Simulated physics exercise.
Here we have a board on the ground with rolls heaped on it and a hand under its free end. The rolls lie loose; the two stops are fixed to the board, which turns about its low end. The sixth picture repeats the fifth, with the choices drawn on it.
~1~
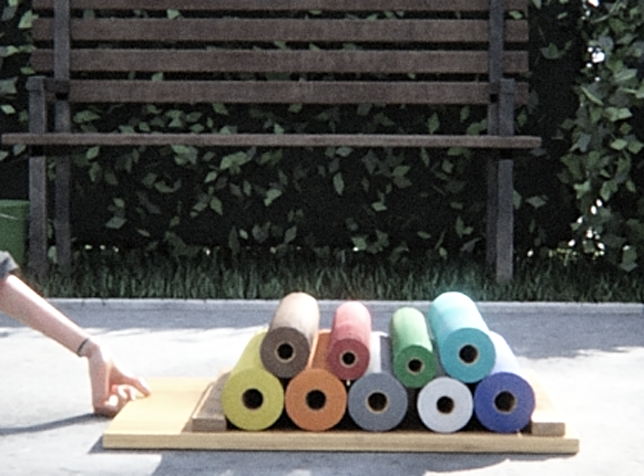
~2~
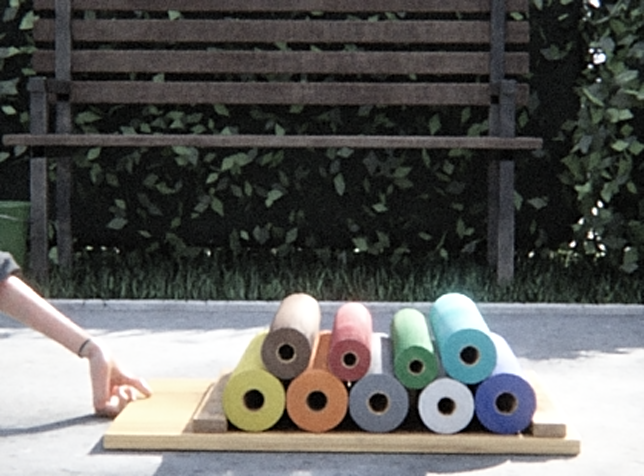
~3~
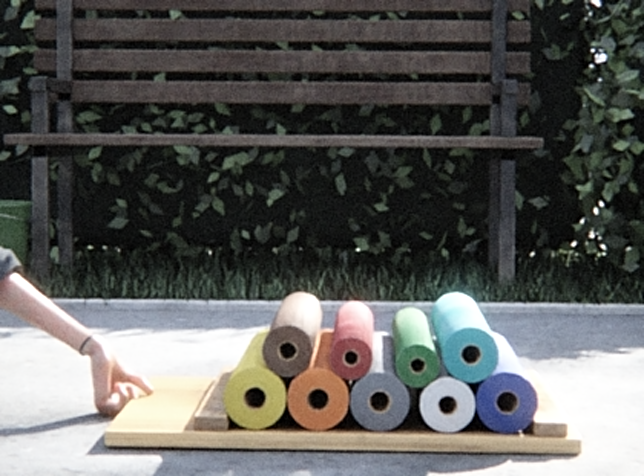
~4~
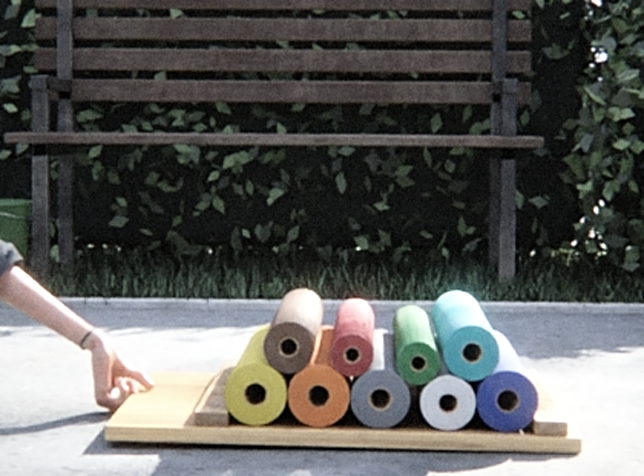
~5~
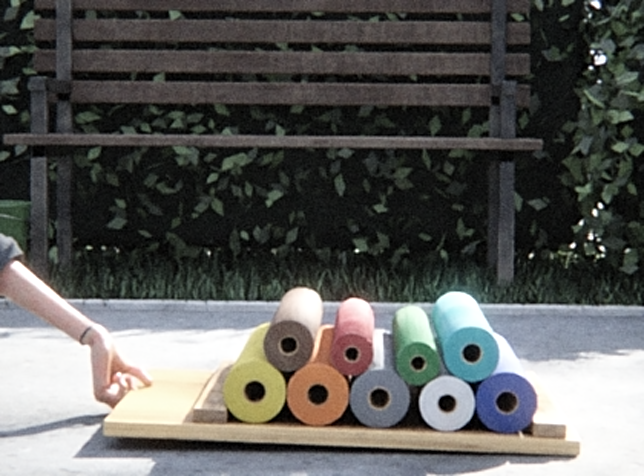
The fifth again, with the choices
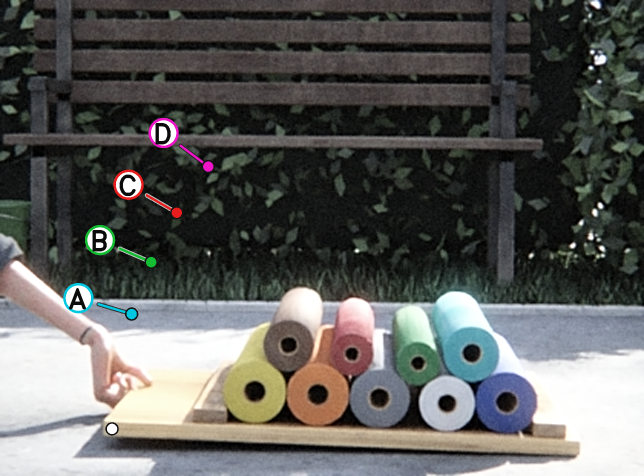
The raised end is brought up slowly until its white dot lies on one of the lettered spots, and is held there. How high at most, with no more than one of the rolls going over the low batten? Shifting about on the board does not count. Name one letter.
Mark C is as high as it can go.
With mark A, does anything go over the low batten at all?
No, at A.
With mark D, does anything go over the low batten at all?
Yes, at D.
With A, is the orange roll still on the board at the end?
The orange roll: Yes.
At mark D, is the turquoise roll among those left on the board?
The turquoise roll: No.
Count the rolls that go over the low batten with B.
At B the number is none.
On the marked copy, A at (131, 314); B at (151, 262); C at (177, 213); D at (208, 167); the white dot at (112, 429).
Following C. Soon after the start, board at 17°.
Later, board at 30°.
In the end, board at 30°, none over the low batten.
As for the rest, A none over the low batten; B none over the low batten; D nine over the low batten.
